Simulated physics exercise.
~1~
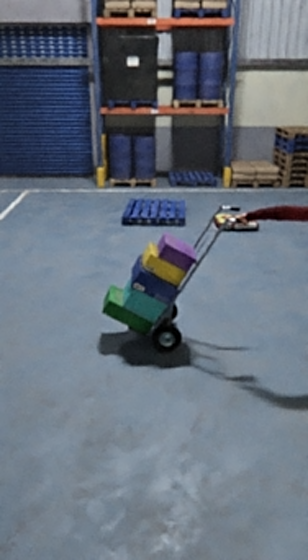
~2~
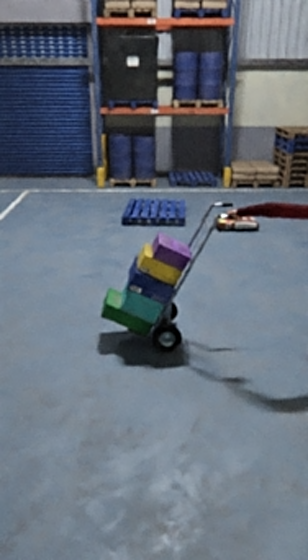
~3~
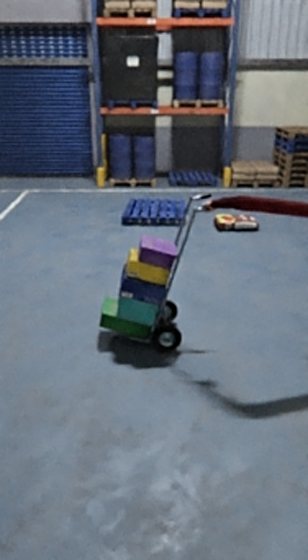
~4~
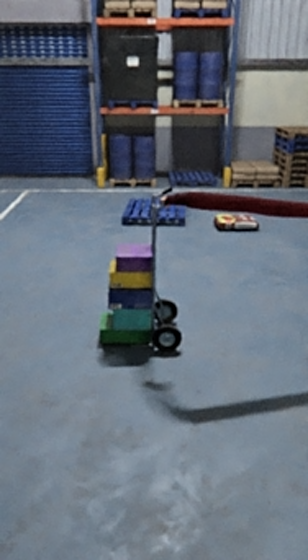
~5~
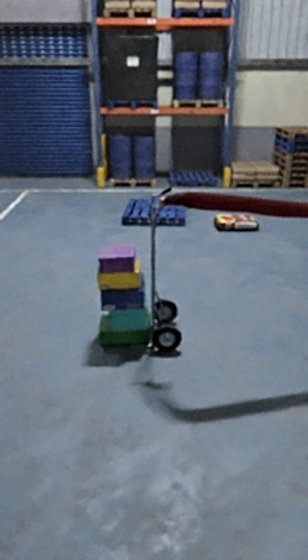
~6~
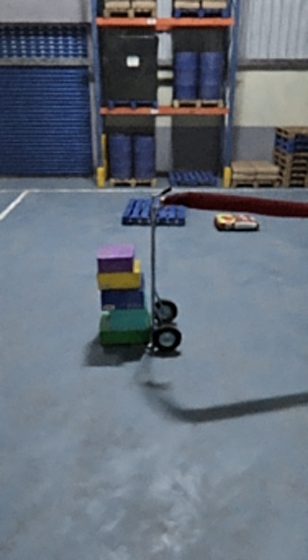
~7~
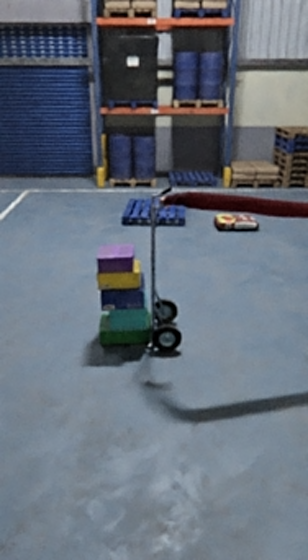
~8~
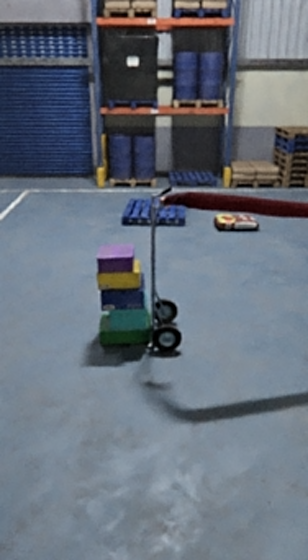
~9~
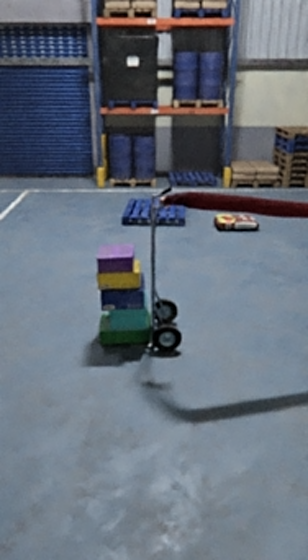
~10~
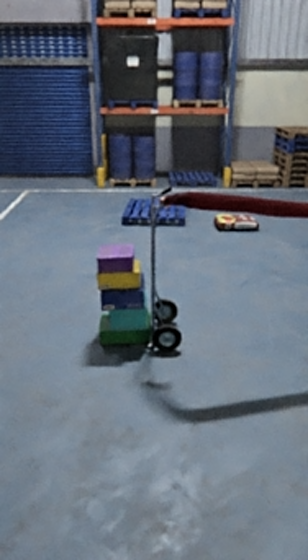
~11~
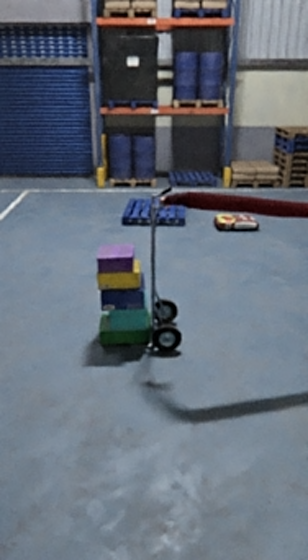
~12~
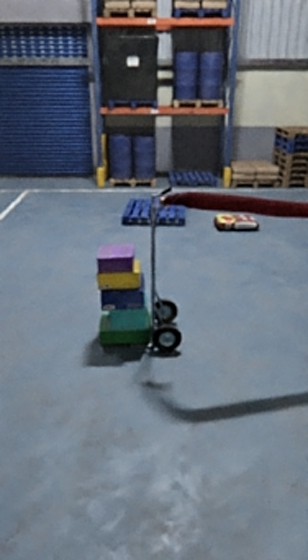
The clip opens on a hand truck leaning back toward the right on a warehouse floor, stacked with green, blue, yellow and purple boxes, while a red arm reaches in from the right to the handle. The arm swings the handle up and to the left, slowly at first and then faster, and the stack straightens with it. As the truck comes upright, the boxes shift left, with the upper ones sliding farthest and the purple one on top. Nothing topples or falls off. The truck ends standing still, its stack stepped out to the left, with the arm still extended to the handle.
